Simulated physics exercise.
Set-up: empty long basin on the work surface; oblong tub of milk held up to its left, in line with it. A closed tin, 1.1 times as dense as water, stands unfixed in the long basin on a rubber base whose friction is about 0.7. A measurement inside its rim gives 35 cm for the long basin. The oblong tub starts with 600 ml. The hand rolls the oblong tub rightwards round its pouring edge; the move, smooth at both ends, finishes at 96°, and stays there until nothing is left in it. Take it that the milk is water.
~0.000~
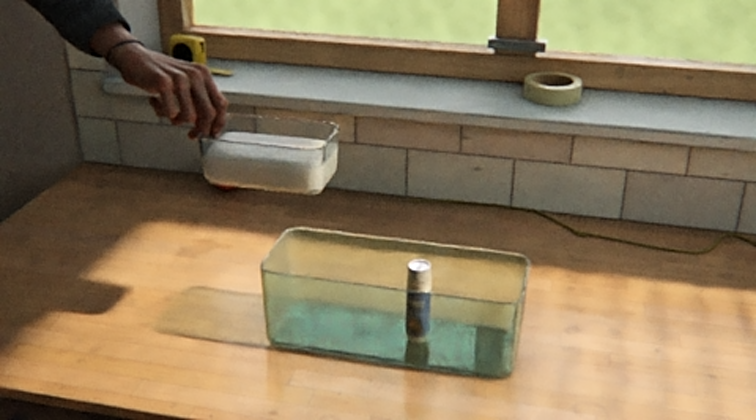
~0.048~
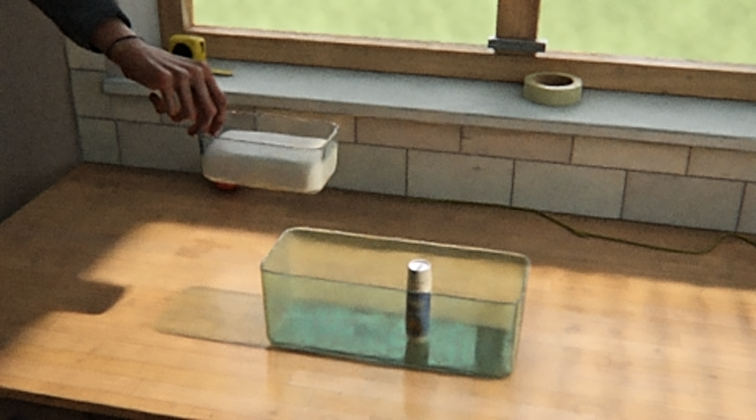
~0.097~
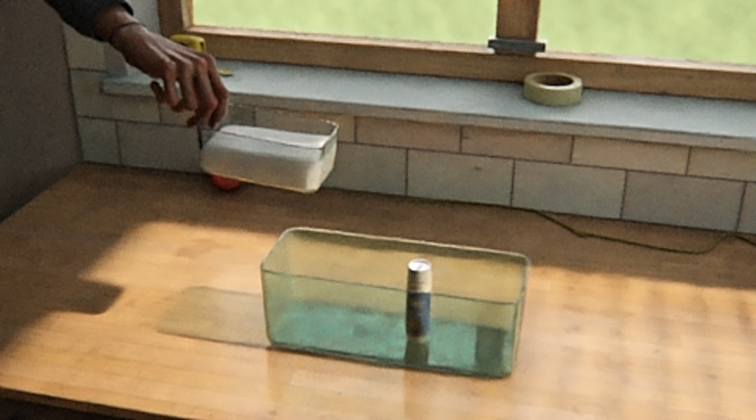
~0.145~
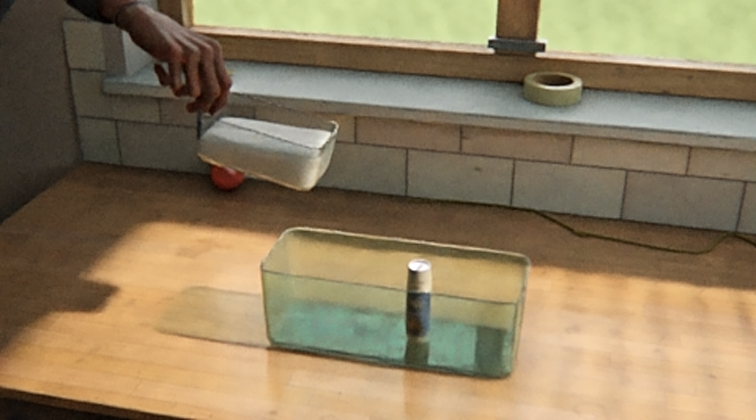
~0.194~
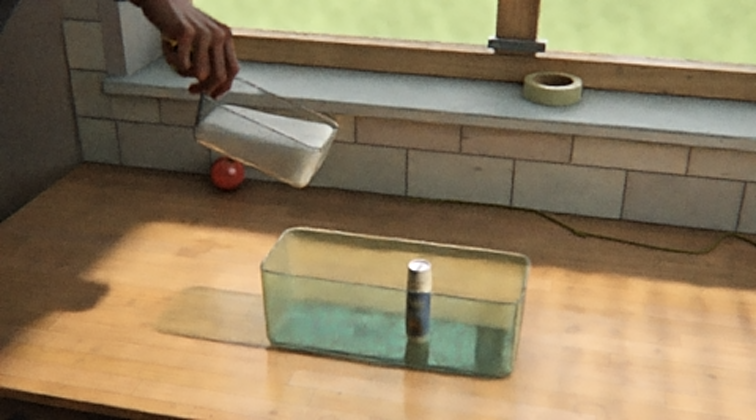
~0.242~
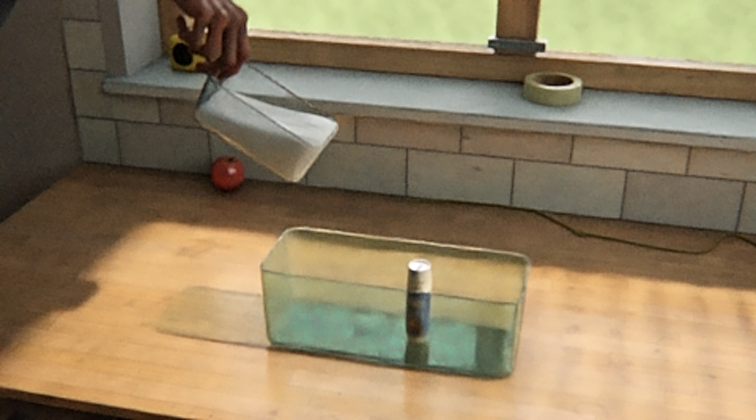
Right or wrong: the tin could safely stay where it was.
Right, it remains upright.
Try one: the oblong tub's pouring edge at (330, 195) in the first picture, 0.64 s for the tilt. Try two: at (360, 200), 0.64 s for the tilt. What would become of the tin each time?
Try 1: Tipped over; try 2: Still standing.
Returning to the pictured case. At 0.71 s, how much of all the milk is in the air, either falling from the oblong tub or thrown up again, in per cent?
Some 20 per cent.
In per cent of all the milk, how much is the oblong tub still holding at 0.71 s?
Near 2 percent, more or less.
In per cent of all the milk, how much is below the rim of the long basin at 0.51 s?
4 %, give or take.
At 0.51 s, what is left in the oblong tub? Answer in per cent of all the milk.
28 %.
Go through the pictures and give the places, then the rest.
In the first picture, it leans 0°; its right rim is at (331, 138); the milk meets the walls at (214, 141) and (330, 152); the long basin's rim runs from (274, 249) to (526, 280); the tin's top is at (420, 269).
In the second picture, it leans 1°; its right rim is at (331, 138); the milk meets the walls at (214, 139) and (330, 151).
In the third picture, it leans 5°; its right rim is at (331, 139); the milk meets the walls at (213, 135) and (329, 147).
In the fourth picture, it leans 12°; its right rim is at (330, 139); the milk meets the walls at (210, 127) and (327, 142).
In the fifth picture, it leans 20°; its right rim is at (330, 139); the milk meets the walls at (209, 114) and (329, 136).
In the sixth picture, it leans 30°; its right rim is at (330, 139); the milk meets the walls at (208, 98) and (331, 131); 1 per cent is over the edge.
After 0.51 s the tilt is 87° and 29 per cent is still to pour; the tin stands where it began.
After 0.71 s the tilt is 96° and 2 per cent is still to pour; the tin stands where it began.
After 0.92 s the tilt is 96° and 0 per cent is still to pour; the tin stands where it began.
After 1.14 s the tilt is 96° and 0 per cent is still to pour; the tin stands where it began.
In the end the tin stands where it began.
